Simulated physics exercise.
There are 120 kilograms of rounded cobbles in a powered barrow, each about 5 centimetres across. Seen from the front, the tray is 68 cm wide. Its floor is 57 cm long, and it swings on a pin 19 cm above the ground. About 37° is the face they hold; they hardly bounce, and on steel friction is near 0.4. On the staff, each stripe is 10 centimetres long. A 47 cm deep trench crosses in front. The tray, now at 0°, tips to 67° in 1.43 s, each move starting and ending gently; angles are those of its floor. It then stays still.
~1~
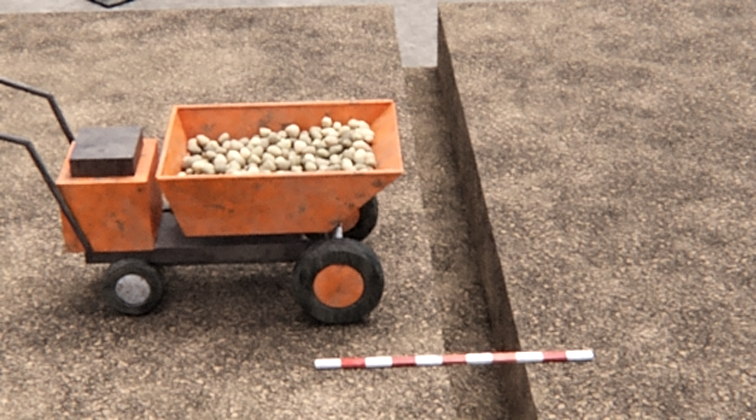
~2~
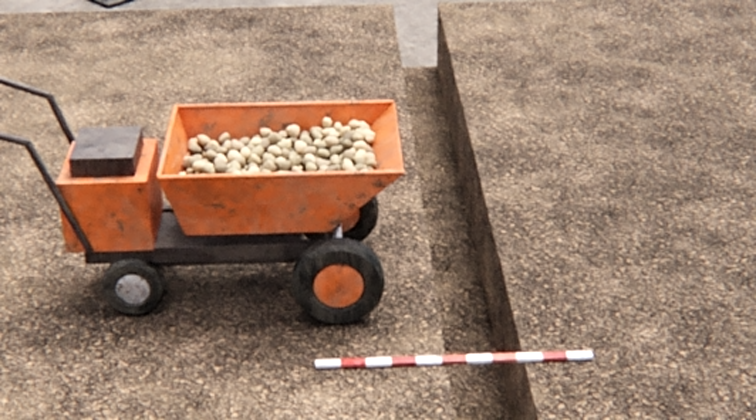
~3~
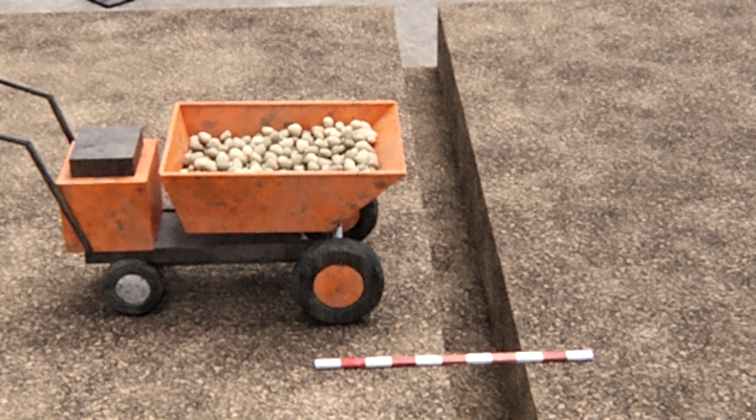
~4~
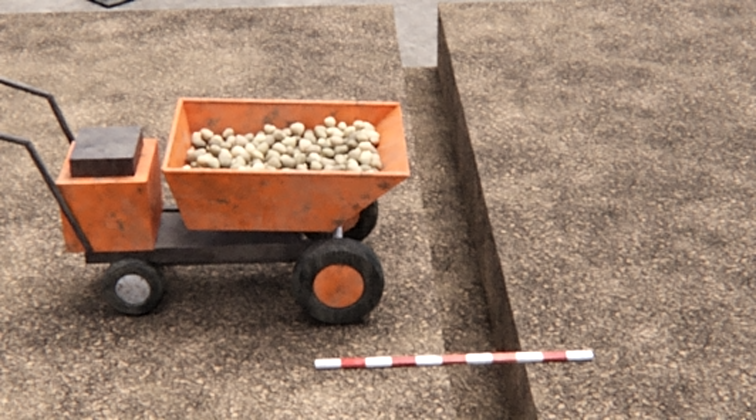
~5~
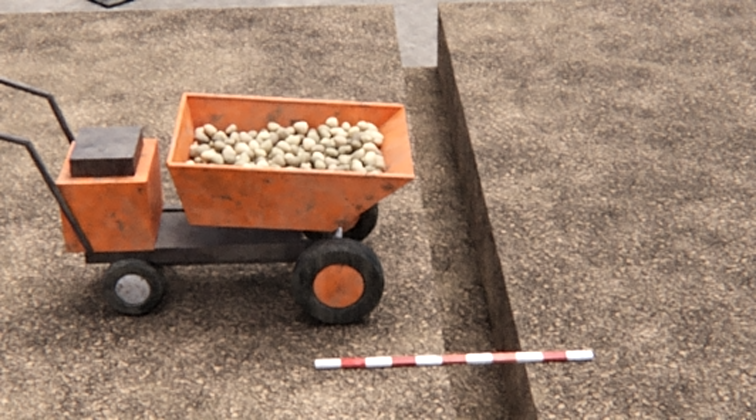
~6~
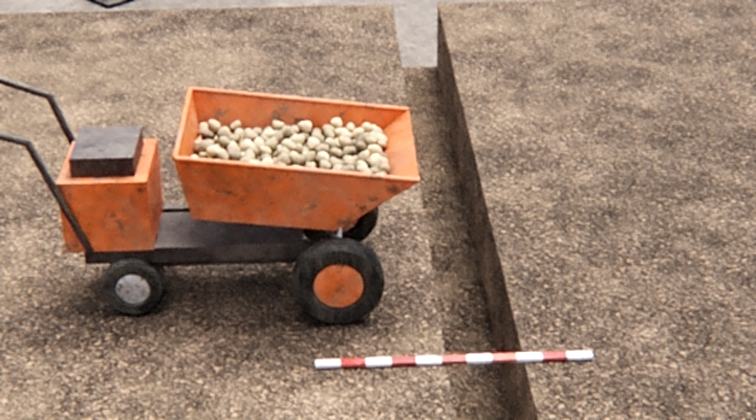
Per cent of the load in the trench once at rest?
About 53 %.
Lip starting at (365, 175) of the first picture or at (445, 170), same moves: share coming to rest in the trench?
90 % and 5 %.
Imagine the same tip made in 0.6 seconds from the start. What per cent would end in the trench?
Something close to 35 per cent.
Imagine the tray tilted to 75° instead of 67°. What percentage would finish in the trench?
It comes out at about 60 percent.
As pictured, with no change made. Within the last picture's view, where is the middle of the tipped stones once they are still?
Around (496, 339).
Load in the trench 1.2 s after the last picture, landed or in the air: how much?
Close to 20 per cent at that time.
Then, 0.8 s after the last picture the floor is at 56°, 100 % in the tray; the foremost stones are at (467, 229).
Then, 1.2 s after the last picture the floor is at 67°, 57 % in the tray, 19 % in the trench, 24 % past the trench; the foremost stones are at (567, 267).
Then, 1.6 s after the last picture the floor is at 67°, 19 % in the tray, 34 % in the trench, 46 % past the trench; the foremost stones are at (644, 252).
Then, 3.5 s after the last picture the floor is at 67°, 0 % in the tray, 53 % in the trench, 47 % past the trench; the foremost stones are at (683, 254).
